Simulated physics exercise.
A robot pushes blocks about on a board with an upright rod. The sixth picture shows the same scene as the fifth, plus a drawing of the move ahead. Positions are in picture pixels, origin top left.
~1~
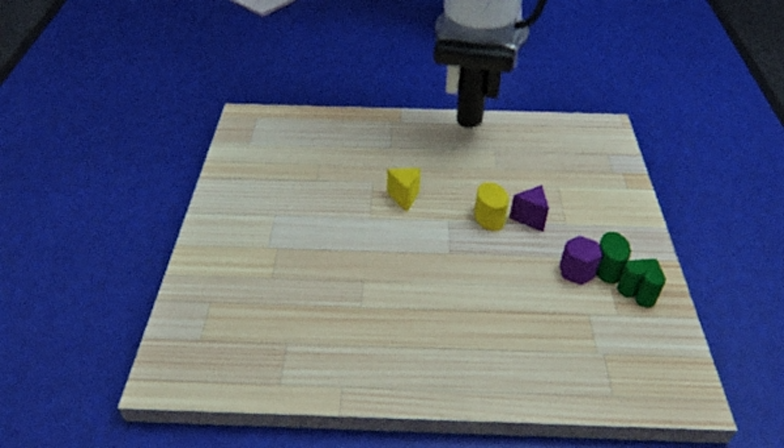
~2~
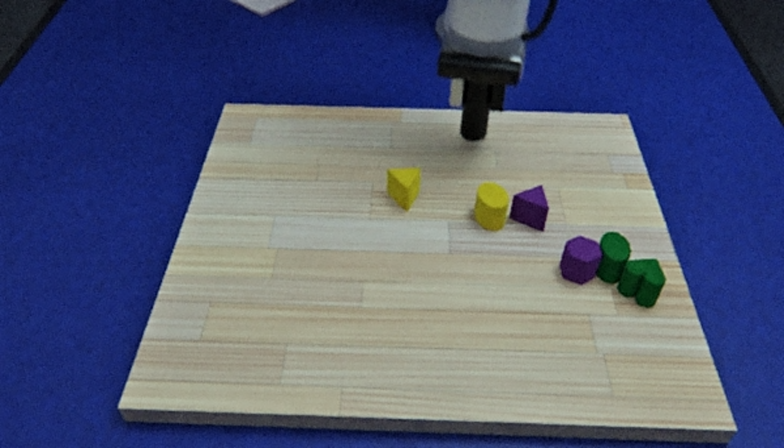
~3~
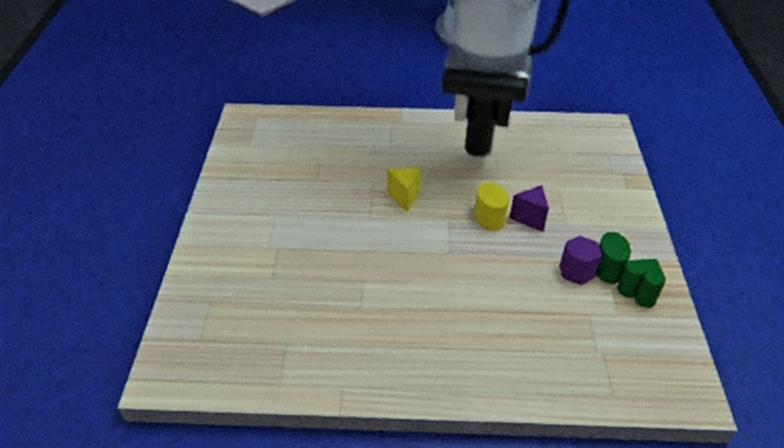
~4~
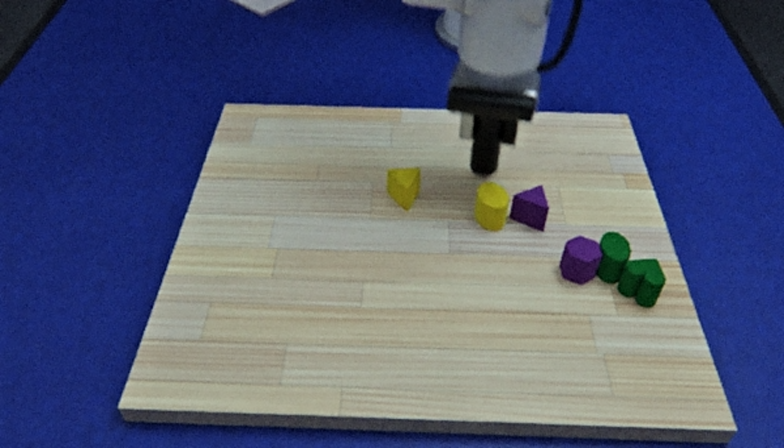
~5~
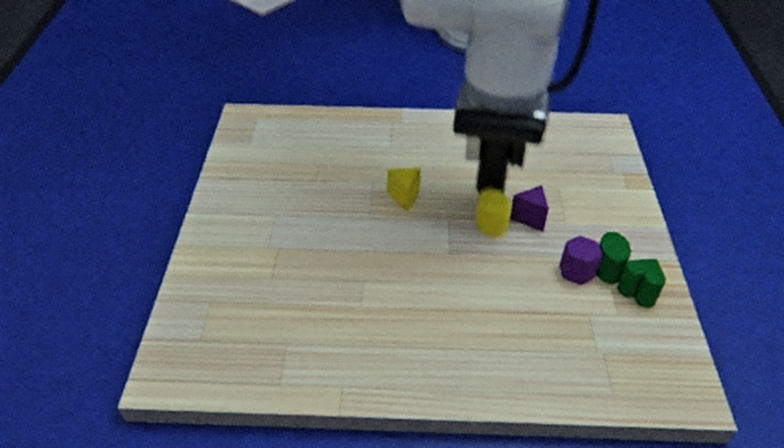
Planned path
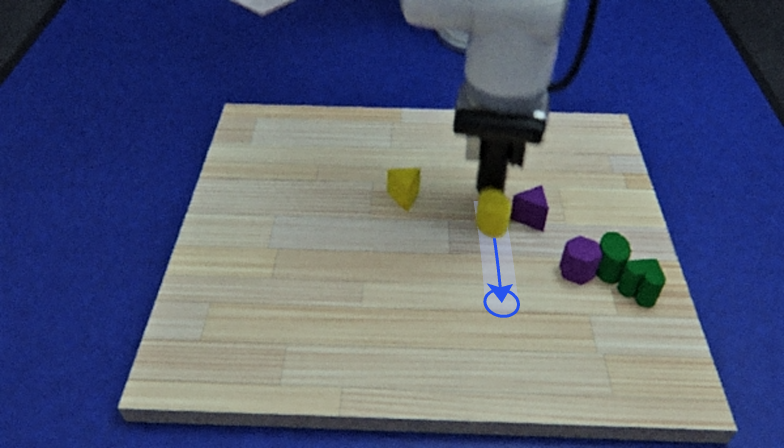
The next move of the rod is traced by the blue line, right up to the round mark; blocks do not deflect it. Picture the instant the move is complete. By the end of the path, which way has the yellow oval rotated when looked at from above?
Looking down, it rotates anti-clockwise.
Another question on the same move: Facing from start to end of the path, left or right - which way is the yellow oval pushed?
It moves left.
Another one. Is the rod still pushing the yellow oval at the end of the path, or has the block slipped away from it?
It remains before the rod.
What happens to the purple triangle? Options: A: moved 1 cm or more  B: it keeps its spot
Option B.
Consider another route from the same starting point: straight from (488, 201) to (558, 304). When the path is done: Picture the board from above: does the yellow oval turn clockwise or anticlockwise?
From the top: Clockwise.
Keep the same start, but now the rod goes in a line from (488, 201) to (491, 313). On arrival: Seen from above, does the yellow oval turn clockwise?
No, it doesn't check out.
Path on the board, from (488, 201) directly to (502, 303).
On the path given first. One third of the way, rod at (496, 220); yellow oval at (504, 235).
Two thirds of the way, rod at (500, 253); yellow oval at (515, 270), turned 25° anticlockwise.
At the end, rod at (504, 290); yellow oval at (532, 303), turned 70° anticlockwise; purple triangle in place.
